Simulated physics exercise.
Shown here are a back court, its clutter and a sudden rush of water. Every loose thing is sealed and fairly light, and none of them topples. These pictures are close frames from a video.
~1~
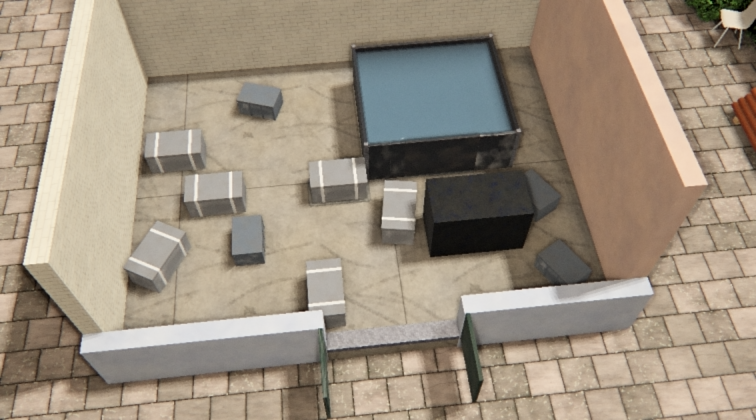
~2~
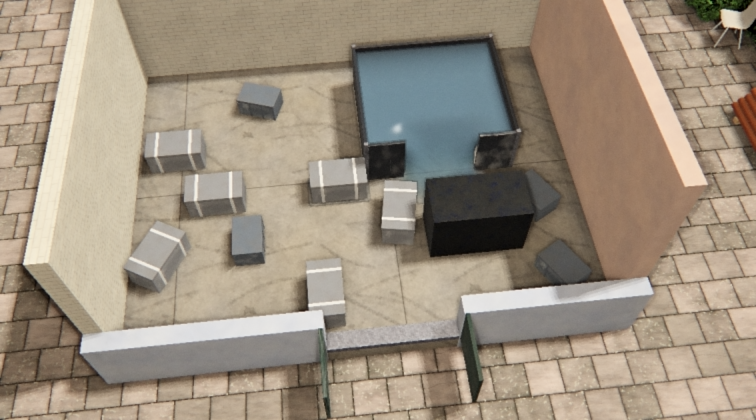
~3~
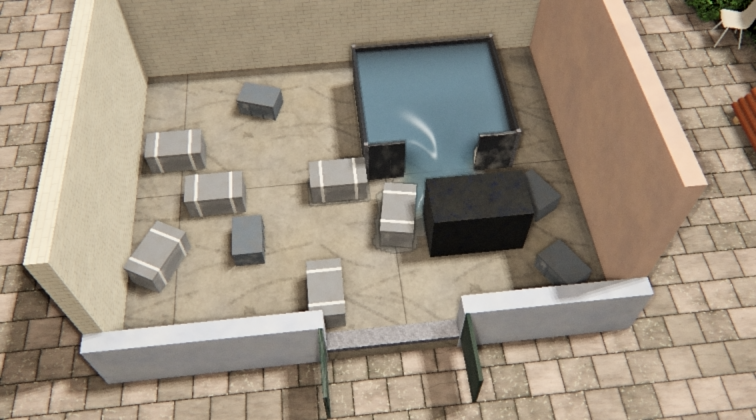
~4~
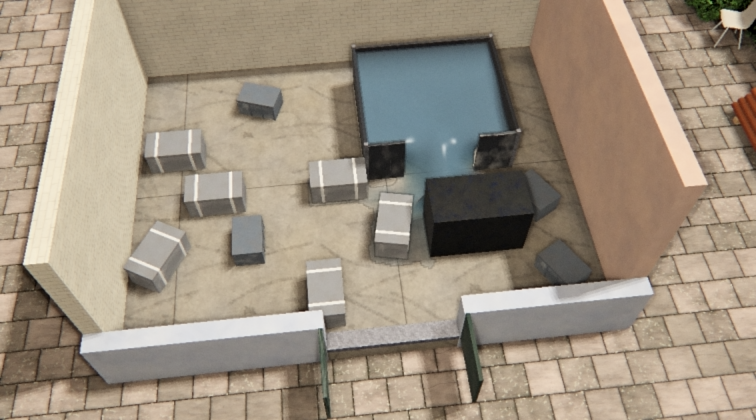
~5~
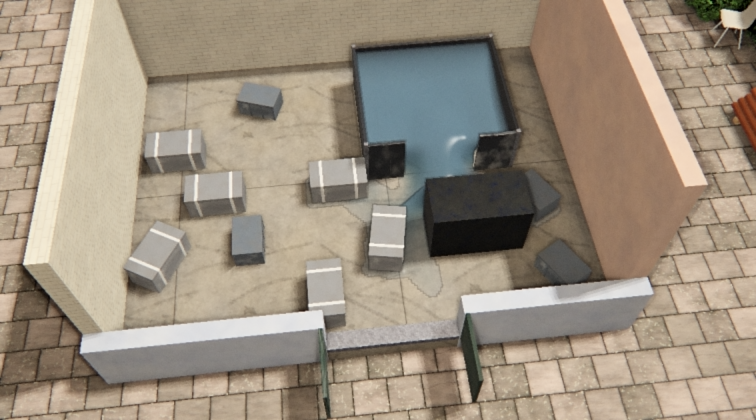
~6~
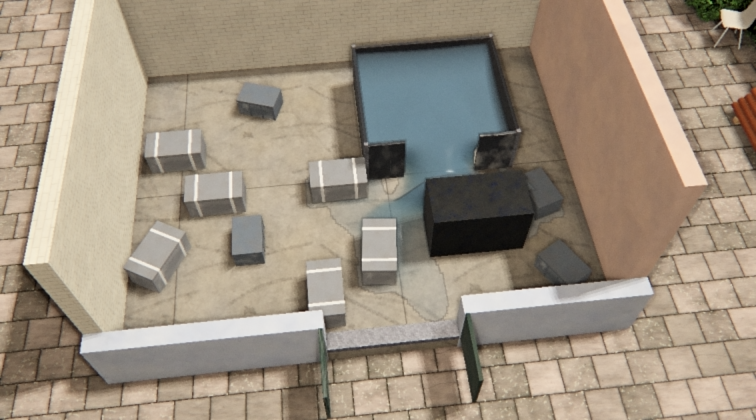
We see a walled court scattered with grey trunks and crates as the front of a water-filled pool opens; water spreads around a black block, pushing a strapped trunk toward the lower left, then slightly shifting a crate behind the block.
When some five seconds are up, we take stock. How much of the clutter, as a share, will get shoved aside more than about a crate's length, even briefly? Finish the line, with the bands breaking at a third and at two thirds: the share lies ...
The share lies at two thirds or above.
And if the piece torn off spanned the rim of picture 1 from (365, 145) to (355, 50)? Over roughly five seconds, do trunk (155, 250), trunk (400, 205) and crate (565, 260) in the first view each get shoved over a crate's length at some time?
In turn: Moved that far, stayed within it, stayed within it.
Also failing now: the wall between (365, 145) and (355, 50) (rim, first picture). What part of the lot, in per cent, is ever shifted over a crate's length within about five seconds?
I'd put it at about 70 percent.
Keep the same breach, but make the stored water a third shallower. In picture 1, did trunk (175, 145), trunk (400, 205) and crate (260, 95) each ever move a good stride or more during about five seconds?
Not beyond that, then beyond that, then not beyond that.
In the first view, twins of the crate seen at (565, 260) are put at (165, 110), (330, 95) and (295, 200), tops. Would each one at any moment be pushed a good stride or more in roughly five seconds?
The first sits tight, the second sits tight, the third travels far.
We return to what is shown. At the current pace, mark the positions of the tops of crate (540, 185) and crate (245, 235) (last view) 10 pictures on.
Expect them at roughly (572, 182) and roughly (214, 239).
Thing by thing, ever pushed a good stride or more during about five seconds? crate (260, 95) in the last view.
From what I can tell, not the full distance.
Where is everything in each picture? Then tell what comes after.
In the first picture, a trunk at (399, 204), on the bottom; a crate at (536, 189), on the bottom; 0 of 10 have shifted.
In the second picture, a trunk at (399, 204) rests on the ground; a crate at (536, 189), on the bottom; 0 of 10 have shifted.
In the third picture, a trunk at (399, 207), on the bottom, close to its start; a crate at (536, 189), on the bottom; 0 of 10 have shifted.
In the fourth picture, a trunk at (394, 218) rests on the ground, close to its start; a crate at (536, 189), on the bottom; 1 of 10 have shifted.
In the fifth picture, a trunk at (388, 230), on the bottom, a stride from its start; a crate at (536, 189) rests on the ground; 1 of 10 have shifted.
In the sixth picture, a trunk at (379, 244), on the bottom, a stride from its start; a crate at (540, 187), on the bottom, close to its start; 2 of 10 have shifted.
A moment on, 2 of 10 are well off their spots; 0 afloat.
Next, 3 of 10 are well off their spots; 2 afloat.
Later, 8 of 10 are well off their spots; 4 afloat.
In the end, 9 of 10 are well off their spots, and 9 have been at some point; 5 afloat.
